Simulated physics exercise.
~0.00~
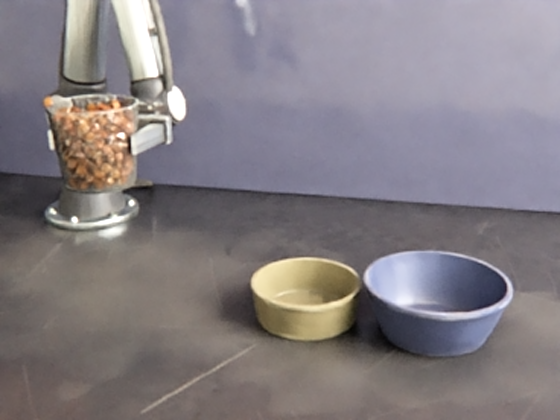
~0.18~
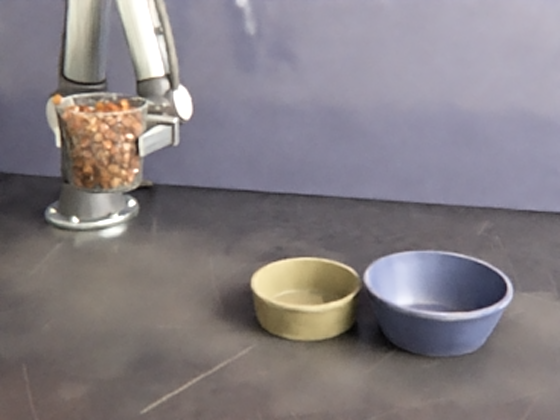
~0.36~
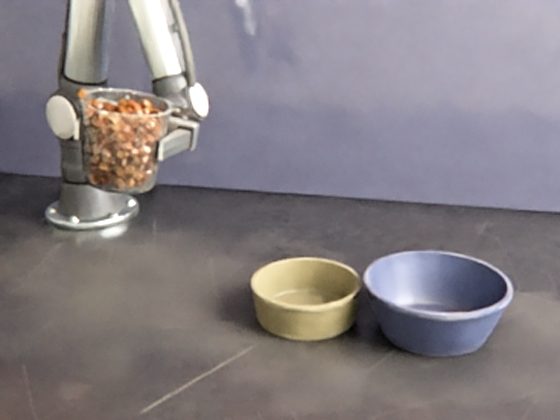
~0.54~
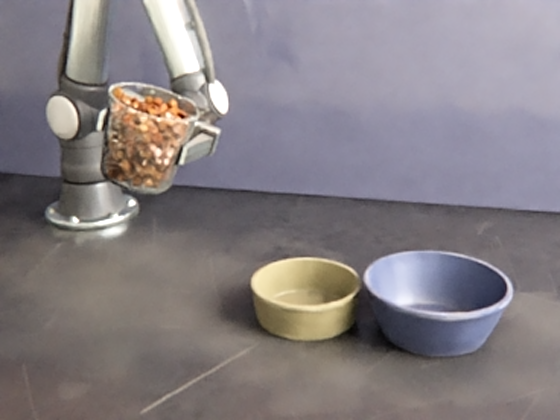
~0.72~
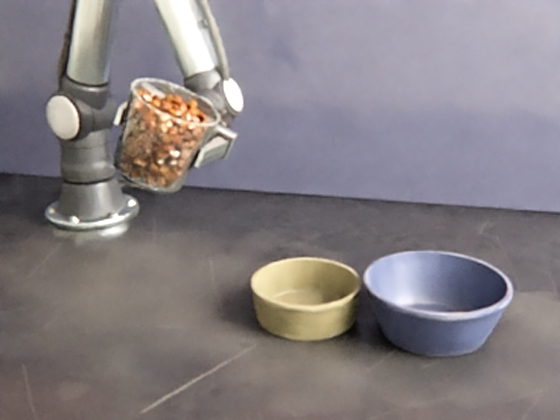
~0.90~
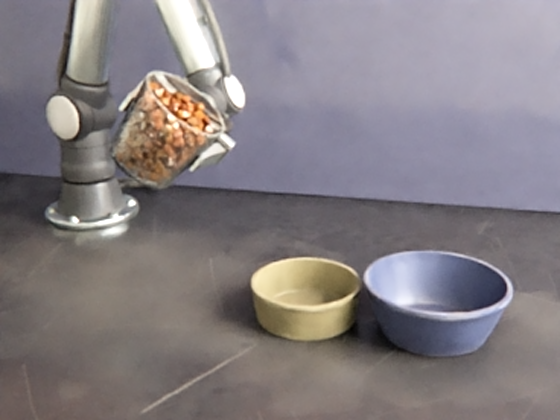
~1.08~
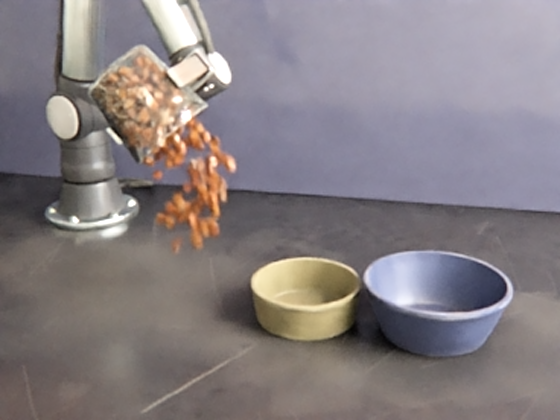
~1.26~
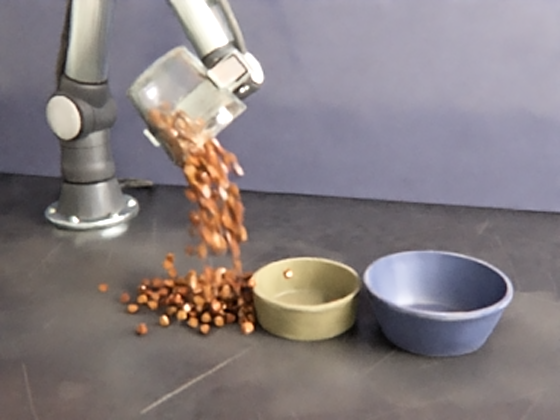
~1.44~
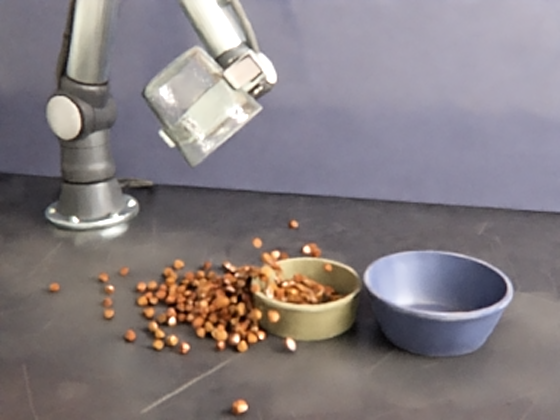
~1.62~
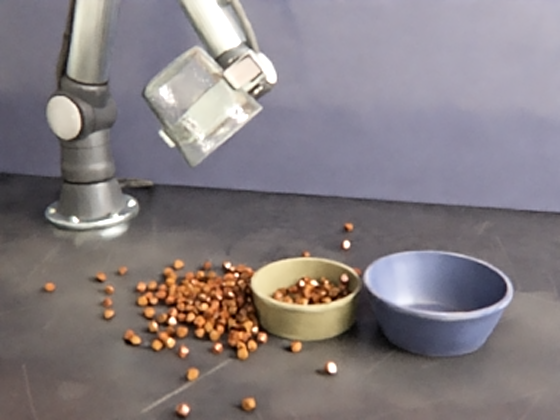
Robot arm carrying a clear cup of brown pellets right and tipping it, spilling most beside a partly filled olive bowl.
